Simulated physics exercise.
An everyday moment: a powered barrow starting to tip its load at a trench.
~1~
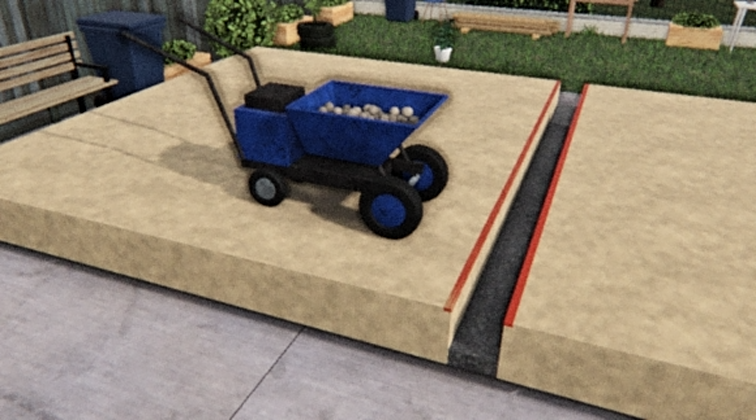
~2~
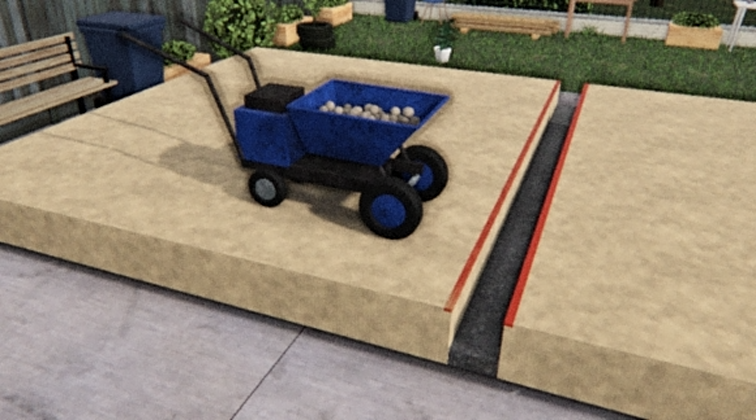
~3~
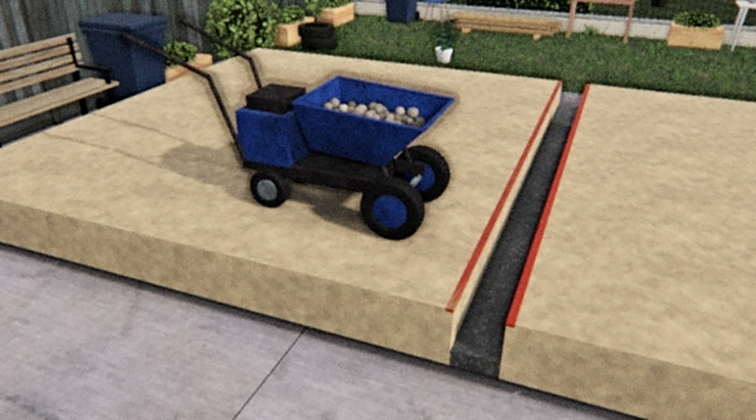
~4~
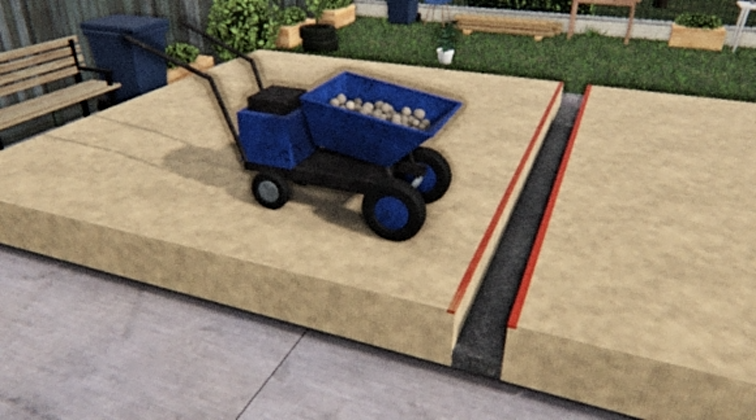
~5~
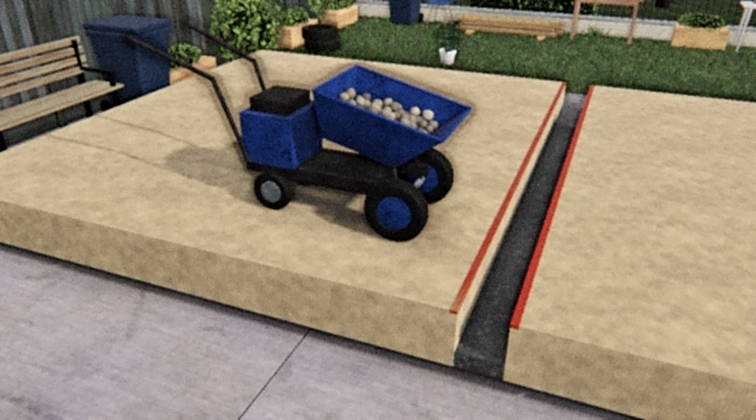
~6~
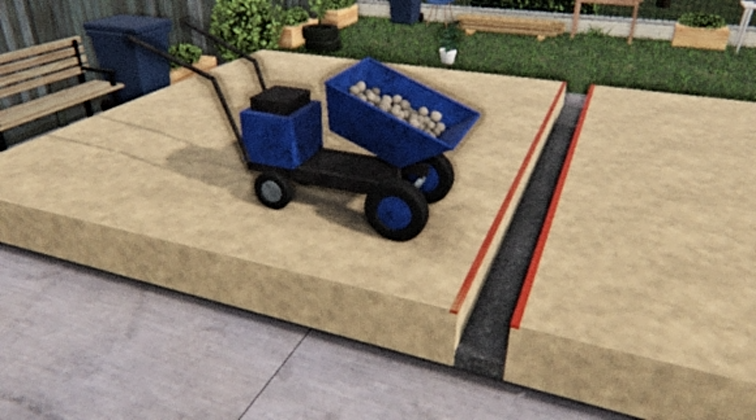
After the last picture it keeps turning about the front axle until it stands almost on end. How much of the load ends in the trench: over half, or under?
In the trench: Over half.
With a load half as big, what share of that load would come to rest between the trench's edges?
Some 90 per cent.
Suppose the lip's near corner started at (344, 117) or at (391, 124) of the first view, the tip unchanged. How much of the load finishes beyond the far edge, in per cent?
In turn 0 and 0 in a hundred.
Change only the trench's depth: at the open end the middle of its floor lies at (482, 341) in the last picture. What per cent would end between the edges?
Roughly 80 in a hundred.
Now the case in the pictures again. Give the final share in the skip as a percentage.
Close to 0 per cent.
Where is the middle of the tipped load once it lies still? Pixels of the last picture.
Around (520, 266).
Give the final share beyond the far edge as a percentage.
It comes to 20 per cent or so.
Soon after the last picture, skip tipped steeply; all in the skip.
A little later, skip tipped right over; most in the skip; a small part in or heaped over the trench; a stray few beyond it; a stray few falling.
Later still, skip tipped right over; a small part in the skip; most in or heaped over the trench; about a quarter beyond it.
By the end, skip tipped right over; most in or heaped over the trench; about a quarter beyond it.
